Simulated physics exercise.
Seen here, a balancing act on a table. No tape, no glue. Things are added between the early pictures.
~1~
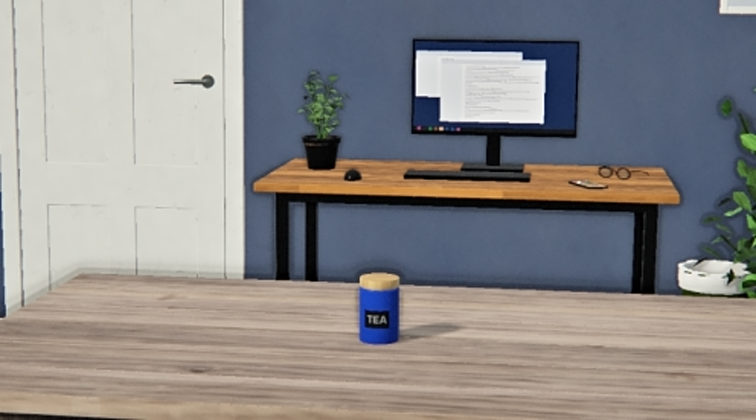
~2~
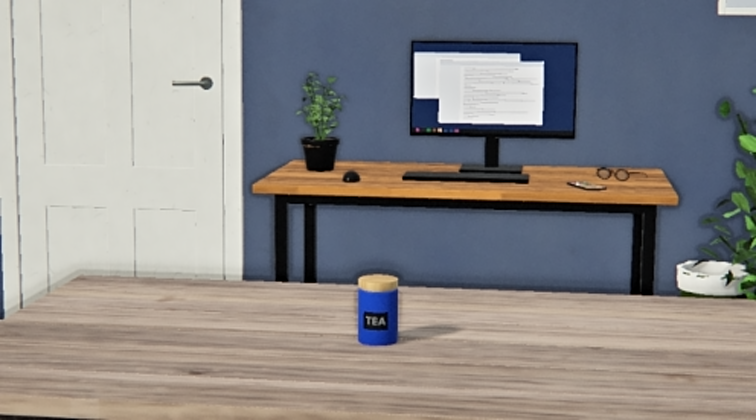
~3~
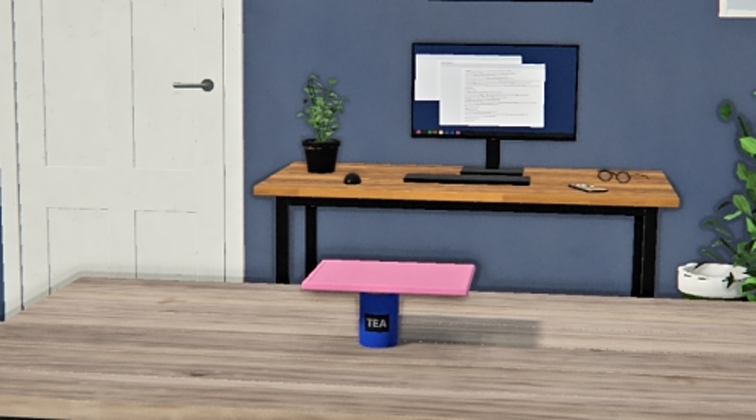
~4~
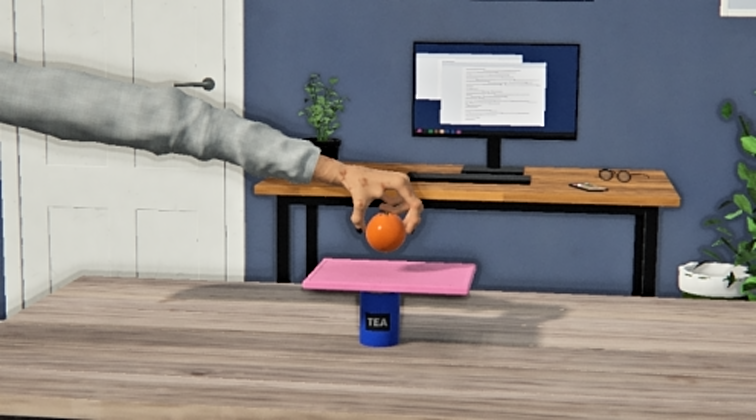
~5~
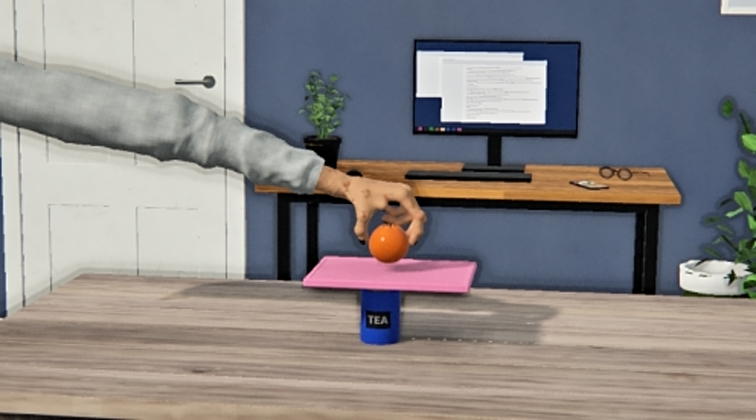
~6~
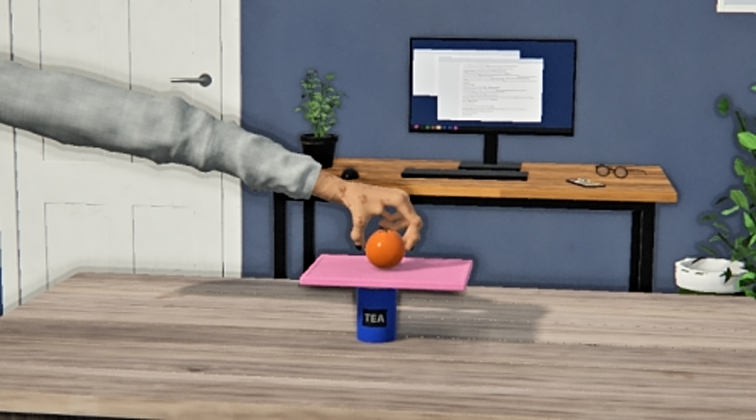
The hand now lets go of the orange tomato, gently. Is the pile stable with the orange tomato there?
It keeps its balance.
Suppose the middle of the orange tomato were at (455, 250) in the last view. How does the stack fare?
Then it comes apart.
Then, 0.30 s past the last view, nothing moves.
Then, 0.70 s past the last view, orange tomato resting near (385, 249).
Finally, all 3 still in place. Final places as the last picture's camera would see them, orange tomato near (385, 249). The stack holds.
